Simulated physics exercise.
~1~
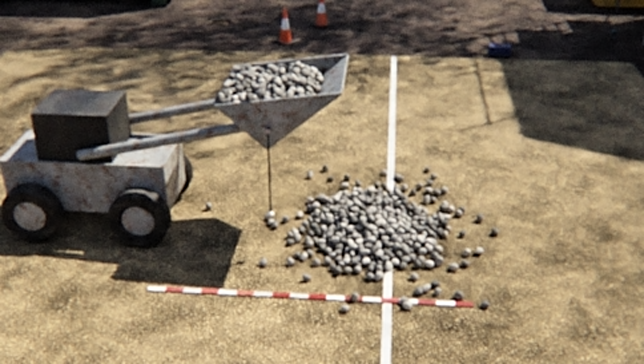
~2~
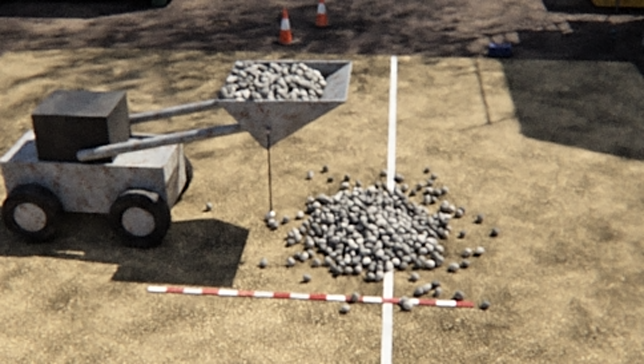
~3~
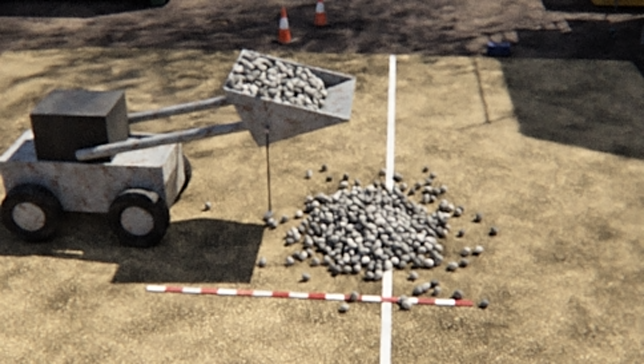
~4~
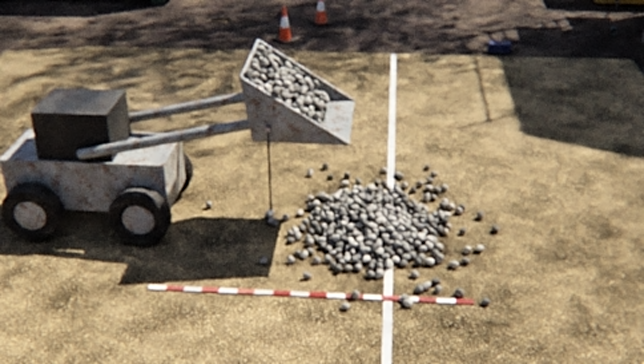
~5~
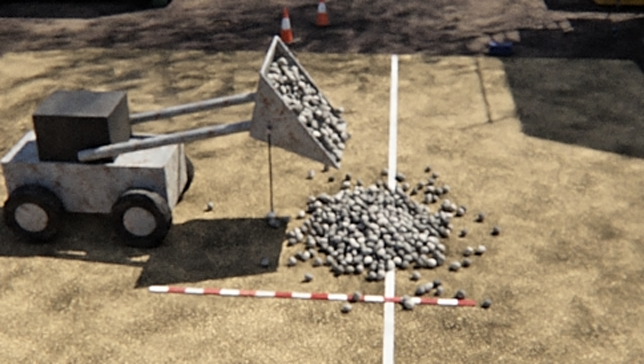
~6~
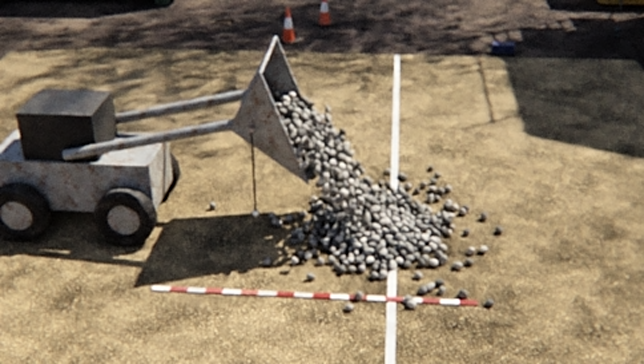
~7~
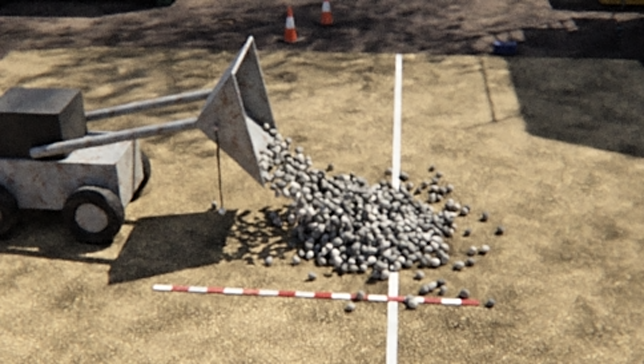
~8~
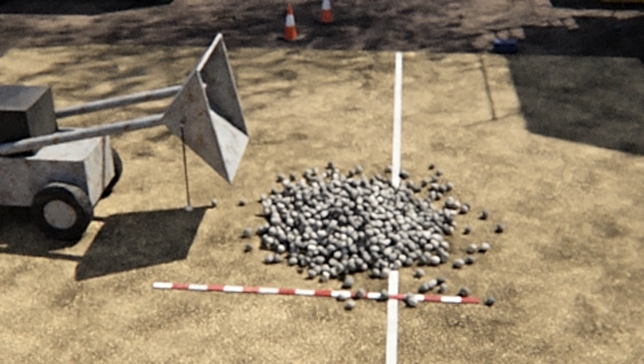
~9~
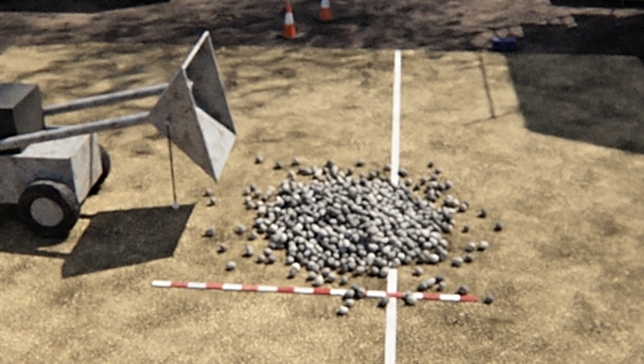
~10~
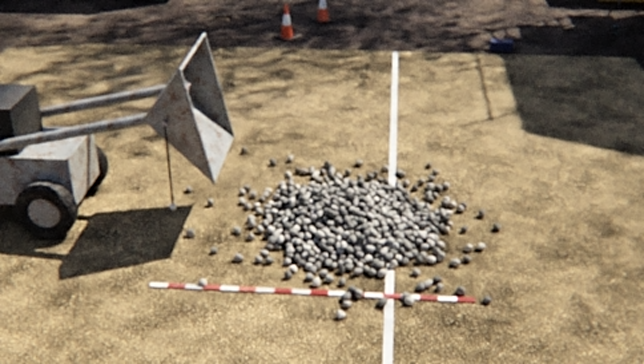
A small grey loader tipped its raised bucket of grey stones onto a pile already lying across a white line, backing away to the left as they poured out, and ended with the bucket empty and most of the widened heap left of the line.
